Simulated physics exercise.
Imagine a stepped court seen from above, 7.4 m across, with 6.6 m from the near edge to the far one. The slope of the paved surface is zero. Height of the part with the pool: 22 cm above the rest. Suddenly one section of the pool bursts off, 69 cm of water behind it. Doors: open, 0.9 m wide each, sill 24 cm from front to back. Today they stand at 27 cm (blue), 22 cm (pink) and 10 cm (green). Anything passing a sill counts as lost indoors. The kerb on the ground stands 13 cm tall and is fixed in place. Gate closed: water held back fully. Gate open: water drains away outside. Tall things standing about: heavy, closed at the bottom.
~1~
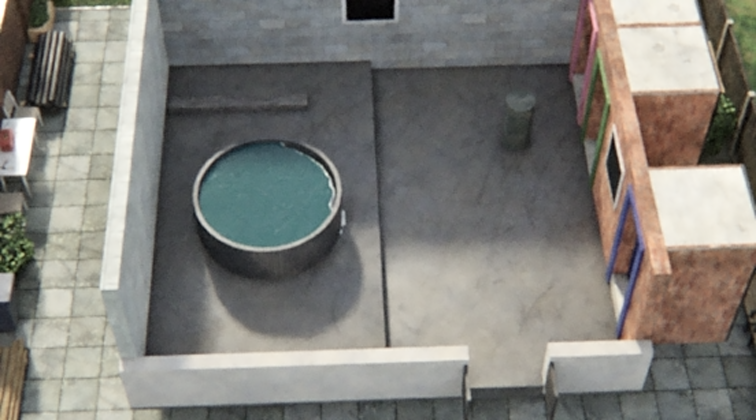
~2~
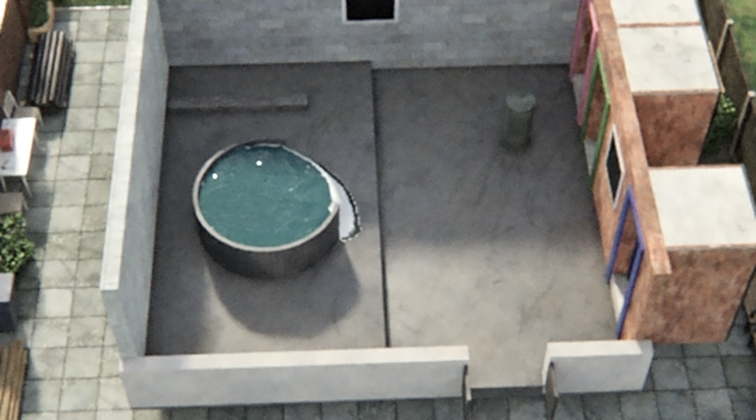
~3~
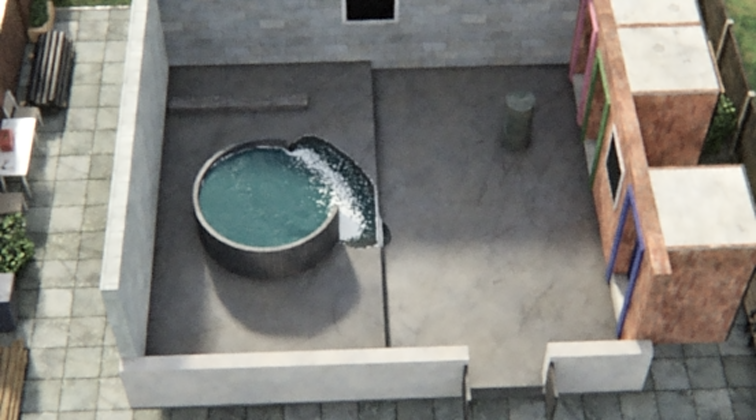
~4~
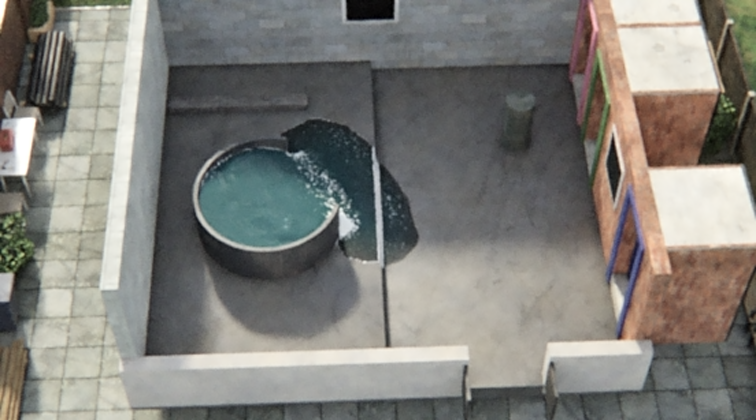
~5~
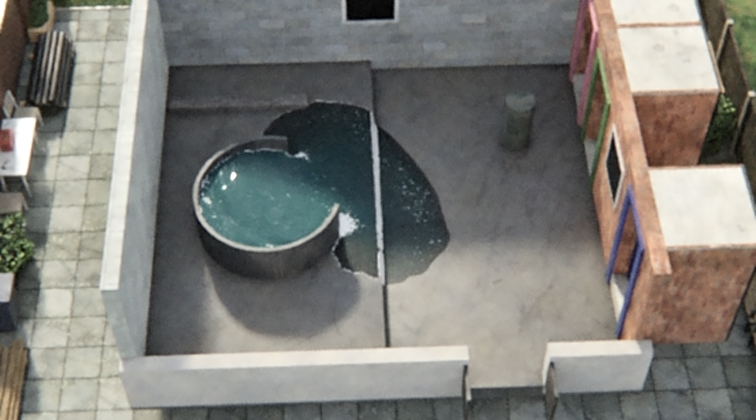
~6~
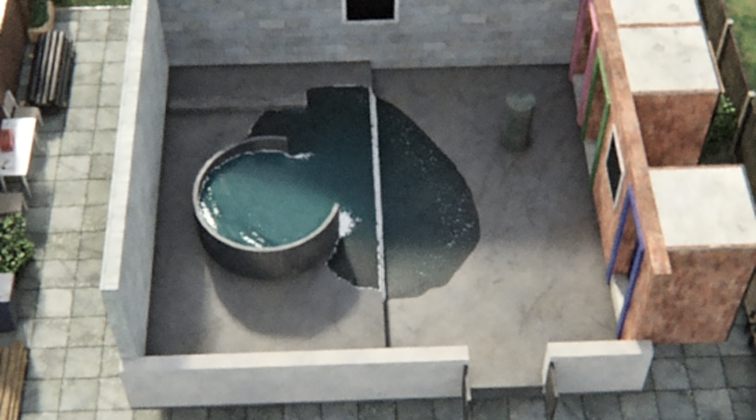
The clip opens on a walled grey court seen from above, with a round pool of still teal water on the left. The pool's right side gives way and water pours through the gap, spreading across the floor in a widening dark sheet, over the dividing line and into the right half.
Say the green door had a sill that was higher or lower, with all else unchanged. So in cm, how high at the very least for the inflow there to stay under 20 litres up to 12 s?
At least 24 cm or so.
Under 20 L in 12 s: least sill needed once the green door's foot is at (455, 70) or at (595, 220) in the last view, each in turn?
Roughly 14.5 cm for the first and 15 cm for the second.
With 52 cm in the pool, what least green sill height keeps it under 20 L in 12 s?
Roughly 17 centimetres would do it.
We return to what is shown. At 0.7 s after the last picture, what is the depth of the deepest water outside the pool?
Around 26 centimetres.
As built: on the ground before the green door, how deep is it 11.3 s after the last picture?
Some 9.5 cm.
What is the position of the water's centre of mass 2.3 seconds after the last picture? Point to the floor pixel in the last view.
Look at about (426, 169) in the last view.
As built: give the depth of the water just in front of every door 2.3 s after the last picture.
Before blue it's 10 cm, before pink 27 cm, before green 21 cm.
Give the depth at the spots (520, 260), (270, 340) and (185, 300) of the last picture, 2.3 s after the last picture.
Approx. 2 / 0 / 0 cm.
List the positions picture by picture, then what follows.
In the first frame, still water, 69 cm deep, in the pool at (268, 195); the green door at (595, 125) is dry.
In the second frame, the gap is at (328, 184), the front 0.3 m out at (356, 229); the back of the pool holds 69 cm.
In the third frame, the front is at (385, 239), 0.8 m from the gap at (328, 186); 1.7 m2 of floor is wet, 69 cm left at the back.
In the fourth frame, the gap is at (328, 187), the front 1.2 m out at (411, 244); the back of the pool holds 69 cm.
In the fifth frame, water pours out at (328, 187) and has run 1.8 m, to (362, 111); about 6 cm deep outside, 66 cm at the back.
In the sixth frame, the gap is at (328, 187), the front 2.3 m out at (391, 108); the back of the pool holds 58 cm; the green door at (595, 125), 4.6 m from the gap, is still 2.3 m from the nearest water.
Then, 0.7 s after the last picture water covers 45 % of the floor, deepest (26 cm) near (341, 204); it has not reached the green door.
Then, 2.3 s after the last picture water covers 55 % of the floor, deepest (40 cm) near (560, 67); 21 cm at the green door, 97 litres in over its 10 cm sill.
Then, 11.3 s after the last picture water covers 65 % of the floor, deepest (16 cm) near (624, 359); 10 cm at the green door, 197 litres in over its 10 cm sill.
At the green door as built, the water peaked near 22 cm, 2.1 s after the last picture.
With a sill of 21.5 cm, 34 litres would have come in within the 12 s; with 29 cm, 4 litres. So under 20 litres takes about 24 cm.
